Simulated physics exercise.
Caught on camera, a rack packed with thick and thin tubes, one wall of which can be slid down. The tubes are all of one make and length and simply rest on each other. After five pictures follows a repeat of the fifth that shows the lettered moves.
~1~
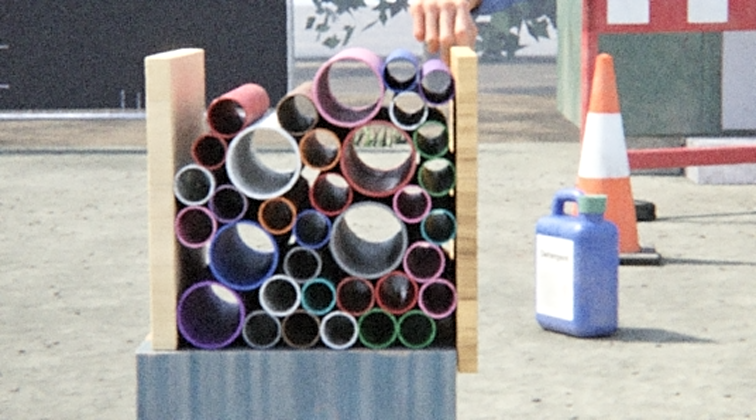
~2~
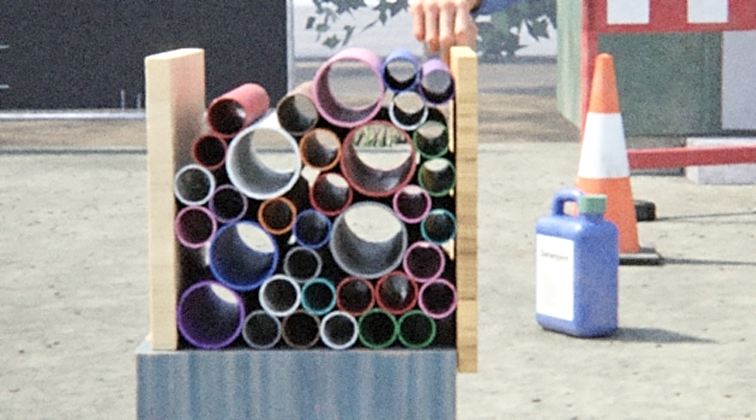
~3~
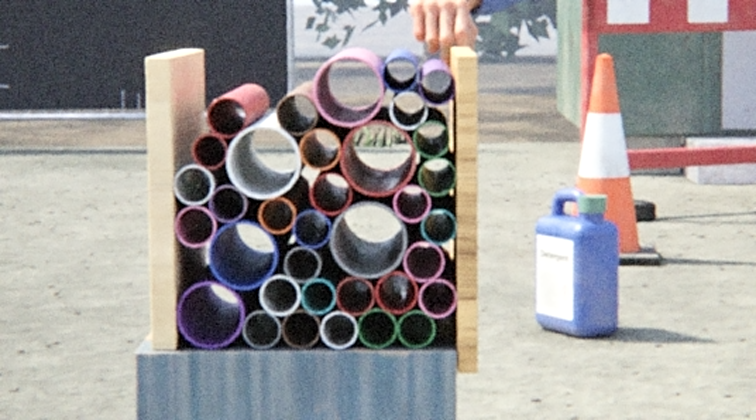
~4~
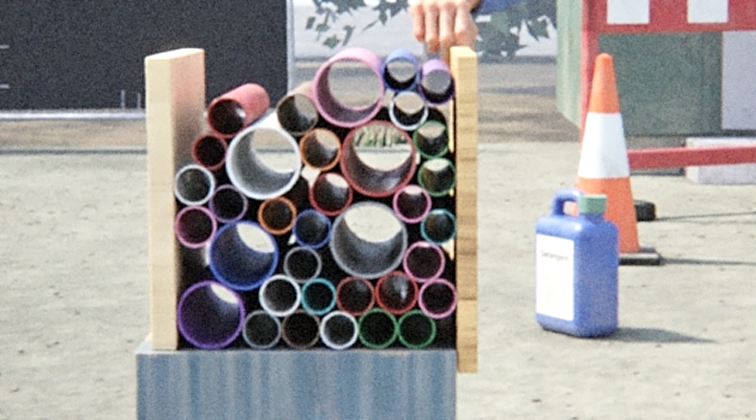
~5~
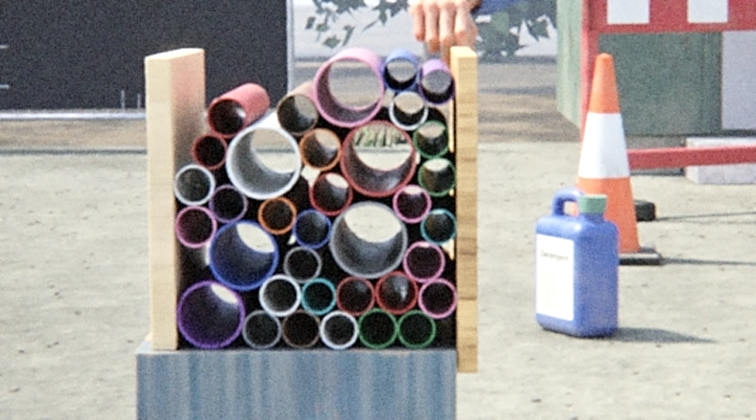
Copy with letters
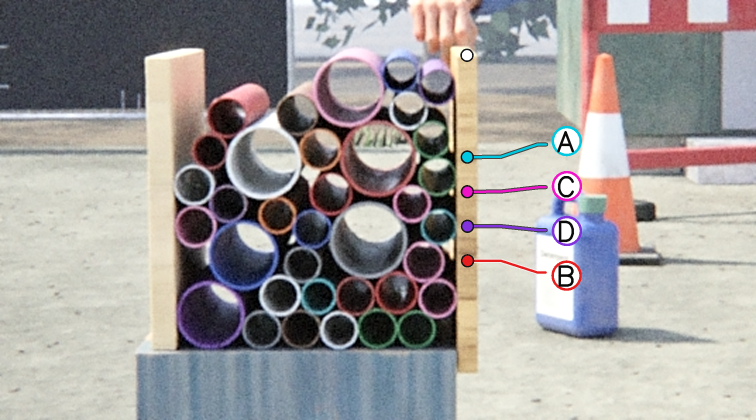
A stack of thick and thin tubes in purple, blue, white, red, green and other colours fills a rack between two pale wooden side boards on a blue-grey base. Seen from the front on sunlit paved ground, it has a blue jug and an orange-and-white cone to its right. A hand stays at the top by the right board, and neither tubes nor camera visibly moves.
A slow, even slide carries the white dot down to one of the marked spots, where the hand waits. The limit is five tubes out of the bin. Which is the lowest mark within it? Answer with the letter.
Mark D is as low as it can go.
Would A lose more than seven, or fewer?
At A, fewer than seven.
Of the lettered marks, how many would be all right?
Three of the four.
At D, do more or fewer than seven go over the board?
Fewer than seven.
On the marked copy, A at (467, 157); B at (468, 261); C at (467, 191); D at (468, 227); the white dot at (467, 56).
With D. Early on, top of the board (456, 132).
Further on, top of the board (457, 218).
At the end, top of the board (457, 226), five out over the board.
As for the rest, A one out over the board; B more than five out over the board; C one out over the board.
